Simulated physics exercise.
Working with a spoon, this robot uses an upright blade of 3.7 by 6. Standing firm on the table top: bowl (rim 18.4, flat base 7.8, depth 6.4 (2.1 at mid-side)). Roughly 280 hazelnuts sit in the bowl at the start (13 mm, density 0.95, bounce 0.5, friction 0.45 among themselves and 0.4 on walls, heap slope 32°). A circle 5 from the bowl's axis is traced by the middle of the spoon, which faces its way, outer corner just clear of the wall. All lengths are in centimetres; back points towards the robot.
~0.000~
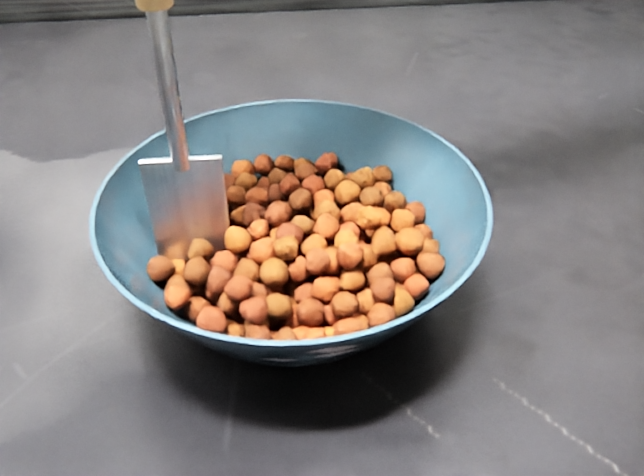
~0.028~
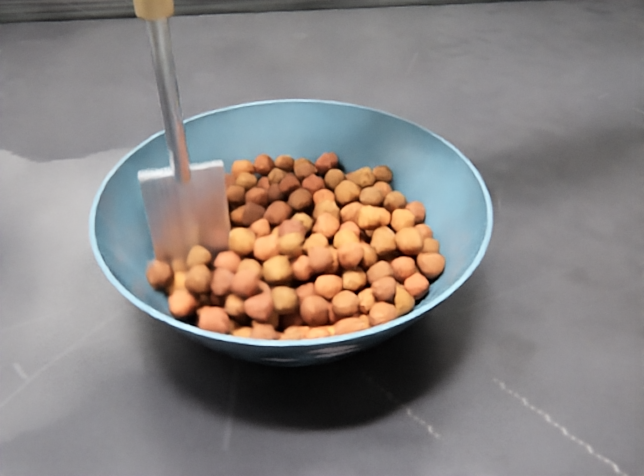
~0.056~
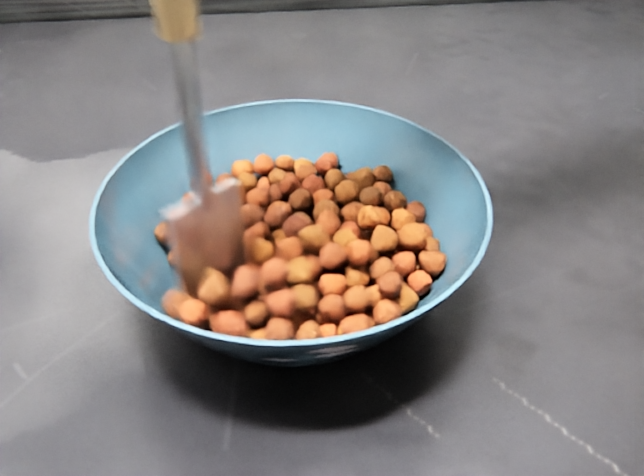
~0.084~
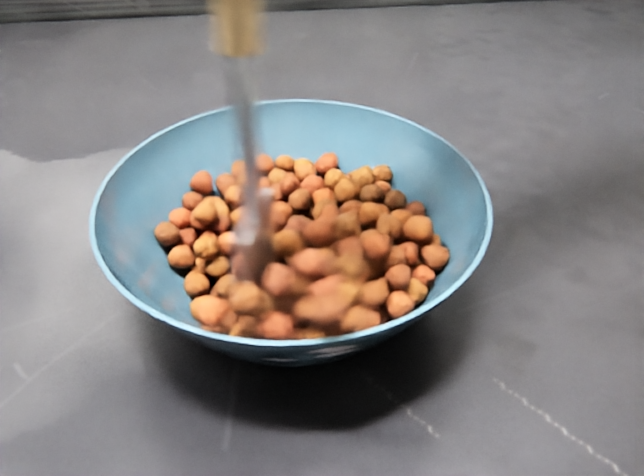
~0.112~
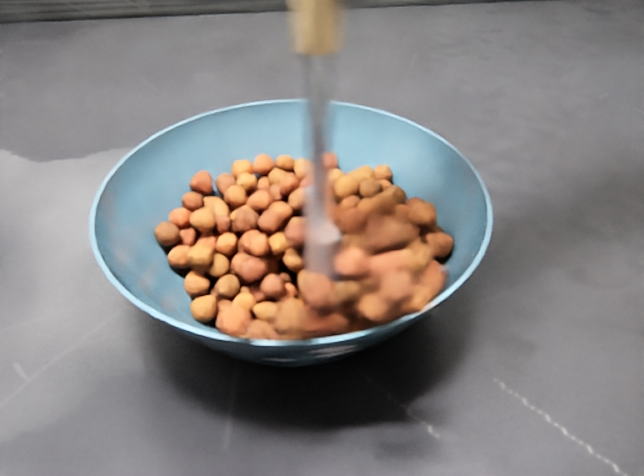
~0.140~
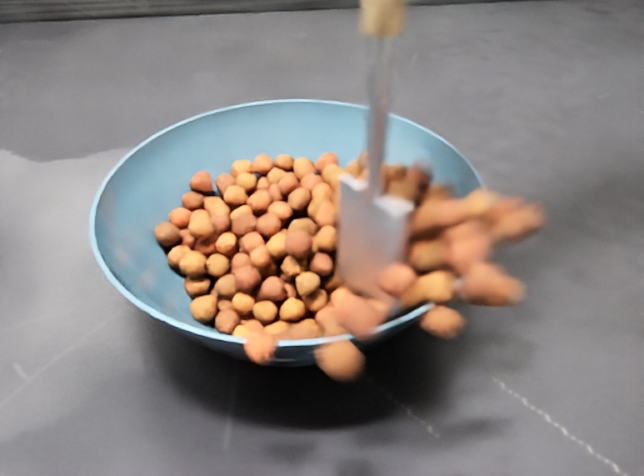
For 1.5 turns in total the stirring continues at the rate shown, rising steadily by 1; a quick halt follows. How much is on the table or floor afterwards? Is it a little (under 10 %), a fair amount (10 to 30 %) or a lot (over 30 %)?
A lot, over 30 %.
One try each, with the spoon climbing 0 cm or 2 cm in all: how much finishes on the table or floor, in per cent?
It comes to about 50 per cent and about 35 per cent.
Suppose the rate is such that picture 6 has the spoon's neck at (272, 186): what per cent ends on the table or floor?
Roughly 25 percent of it.
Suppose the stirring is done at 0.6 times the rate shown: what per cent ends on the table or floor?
Estimated share: Close to 25 per cent.
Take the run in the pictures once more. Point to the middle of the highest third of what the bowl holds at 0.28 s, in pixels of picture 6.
About (227, 163) in the last picture.
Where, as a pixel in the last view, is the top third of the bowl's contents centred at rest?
Centre, approx.: (320, 251).
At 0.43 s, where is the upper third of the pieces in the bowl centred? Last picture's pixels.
Centre, approx.: (300, 275).
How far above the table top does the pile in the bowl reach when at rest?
The top sits some 5.0 cm up.
After 0.28 s, 285° round, highest piece 13 above the table; 214 in the bowl, 10 on the table or floor, 51 in flight or on the tool.
After 0.43 s, 81° round, highest piece 17 above the table; 177 in the bowl, 58 on the table or floor, 40 in flight or on the tool.
After 0.70 s, 180° round, highest piece 5 above the table; 159 in the bowl, 115 on the table or floor, 1 in flight or on the tool.
After 1.40 s, 180° round, highest piece 5 above the table; 159 in the bowl, 116 on the table or floor.
In the end, 159 in the bowl, 116 on the table or floor. That is 42 % on the table or floor.
